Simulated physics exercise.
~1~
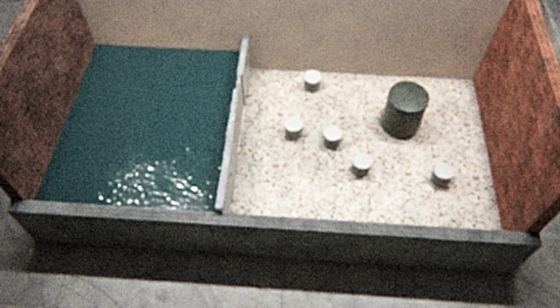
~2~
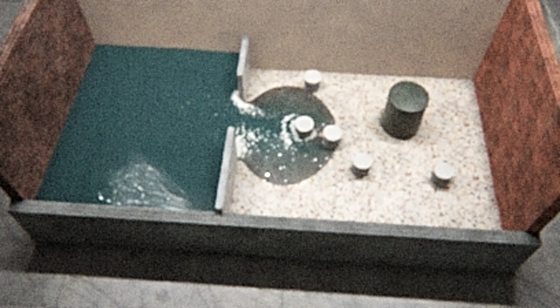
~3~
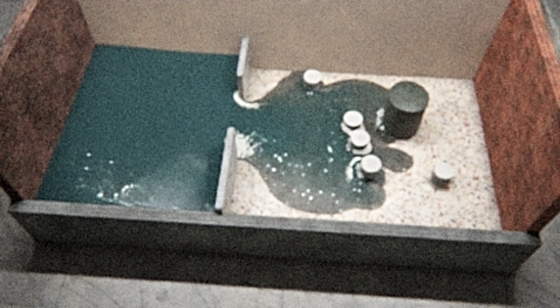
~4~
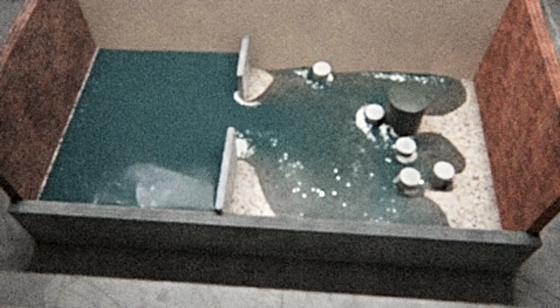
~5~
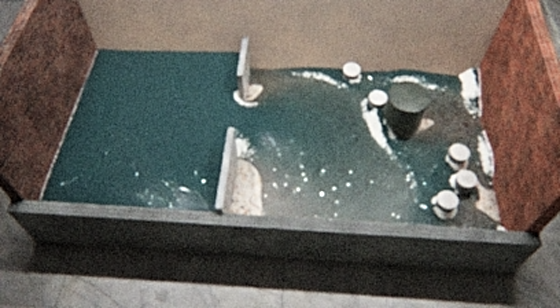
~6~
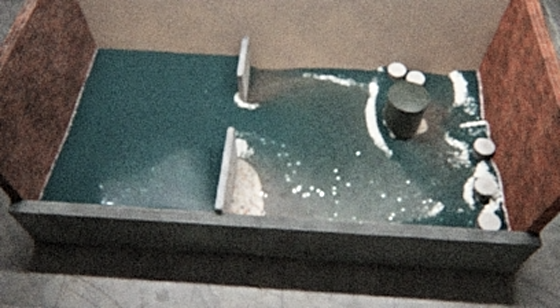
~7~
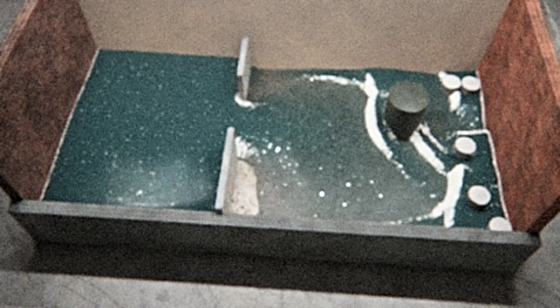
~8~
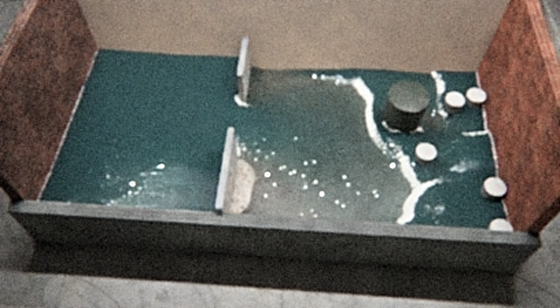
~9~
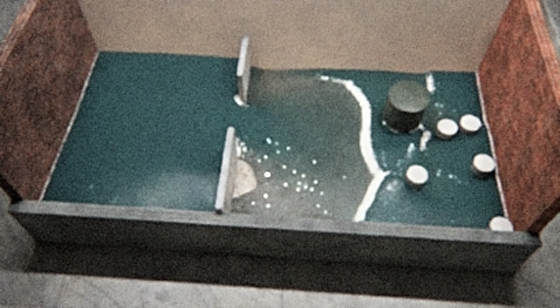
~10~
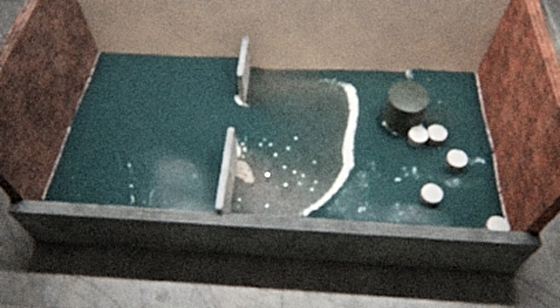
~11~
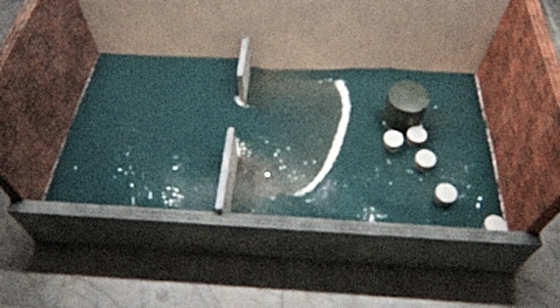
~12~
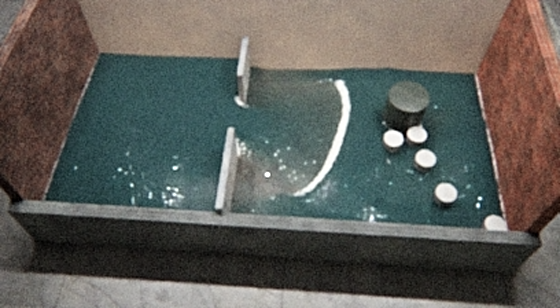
Green water bursts through the gap, floods the pale floor, and leaves white discs adrift.
